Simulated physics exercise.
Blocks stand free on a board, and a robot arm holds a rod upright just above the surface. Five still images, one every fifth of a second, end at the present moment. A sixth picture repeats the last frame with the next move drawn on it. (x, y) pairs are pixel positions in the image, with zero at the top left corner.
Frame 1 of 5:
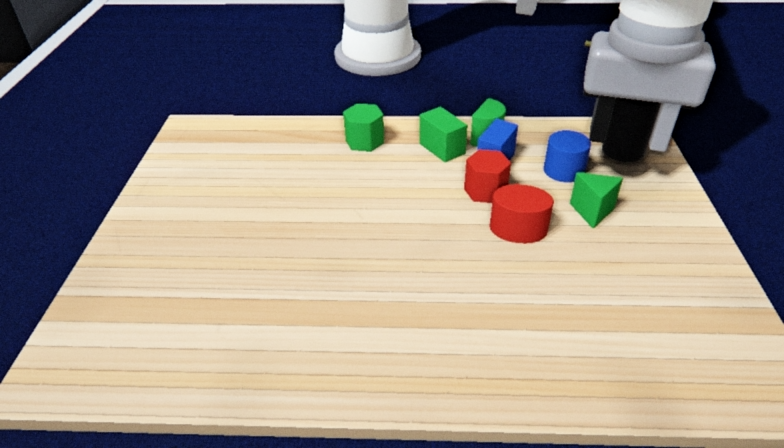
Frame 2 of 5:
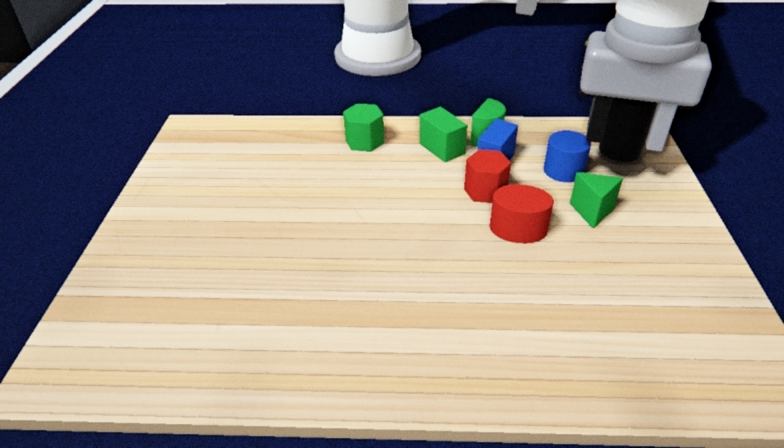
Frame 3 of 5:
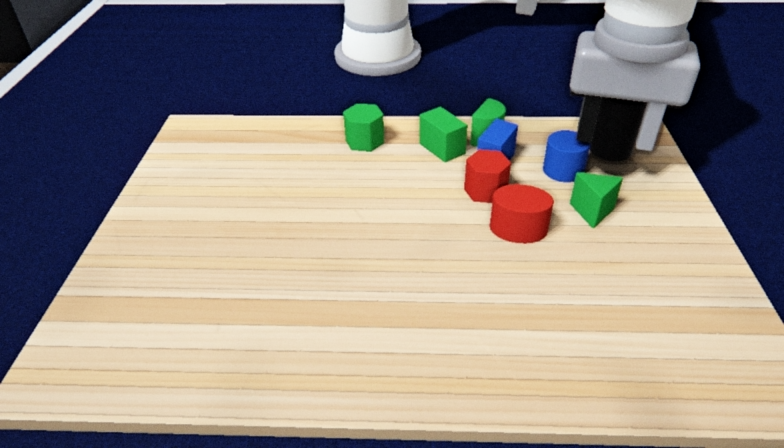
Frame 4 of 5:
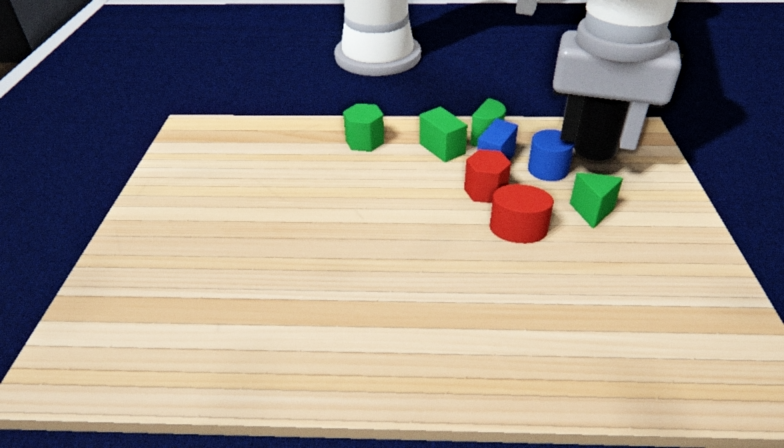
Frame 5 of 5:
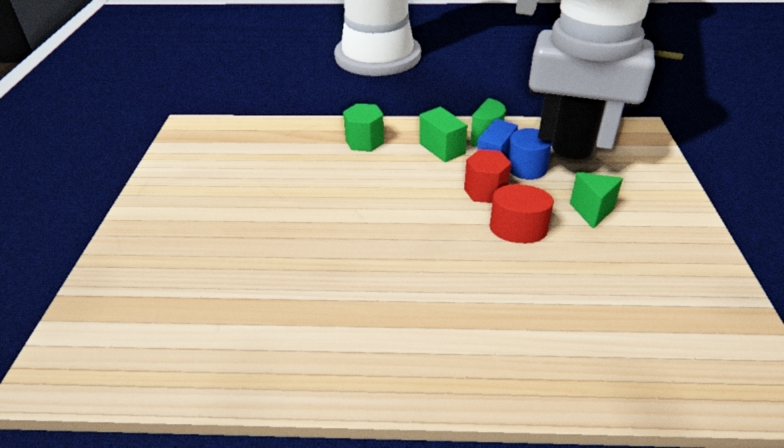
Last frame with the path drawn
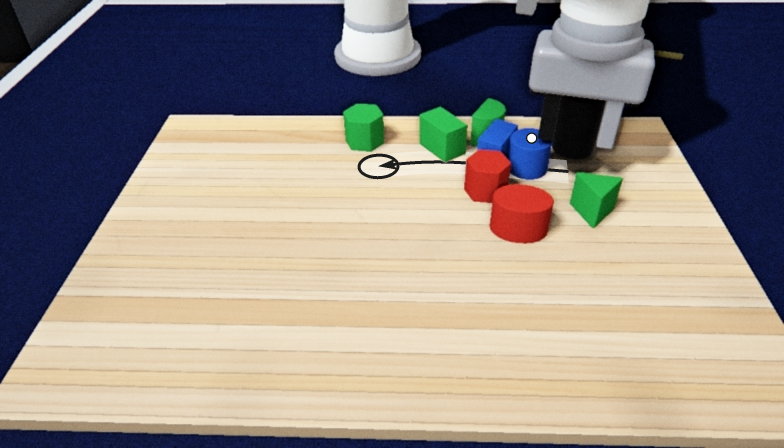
On a wooden board, a robot arm's black rod pushes the blue cylinder left toward the blue block.
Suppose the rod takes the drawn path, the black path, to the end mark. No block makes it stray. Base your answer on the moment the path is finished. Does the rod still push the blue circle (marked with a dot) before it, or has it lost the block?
Still in front.
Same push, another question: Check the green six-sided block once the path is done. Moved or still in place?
Answer: Moved.
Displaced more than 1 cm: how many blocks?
3 or more.
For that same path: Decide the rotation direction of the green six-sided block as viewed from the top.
Twists anticlockwise.
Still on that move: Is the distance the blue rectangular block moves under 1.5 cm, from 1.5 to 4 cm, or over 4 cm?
Over 4 cm.
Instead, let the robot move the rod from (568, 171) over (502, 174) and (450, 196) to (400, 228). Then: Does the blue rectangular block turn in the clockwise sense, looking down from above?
It seems so.
The drawn path runs from (568, 171) via (471, 163), ending at (379, 166); the dot is on the blue circle.
On the path given first. One third of the way, rod at (506, 143); green rectangular block at (407, 112), turned 20° clockwise; blue rectangular block at (435, 126); blue circle at (466, 133).
Two thirds of the way, rod at (441, 139); green six-sided block at (338, 106), turned 45° anticlockwise; green rectangular block at (380, 106), turned 100° clockwise; blue rectangular block at (367, 123), turned 35° clockwise; blue circle at (401, 134).
At the end, rod at (378, 144); green six-sided block at (337, 106), turned 50° anticlockwise; green rectangular block at (378, 105), turned 115° clockwise; blue rectangular block at (353, 121), turned 50° clockwise; blue circle at (337, 141).
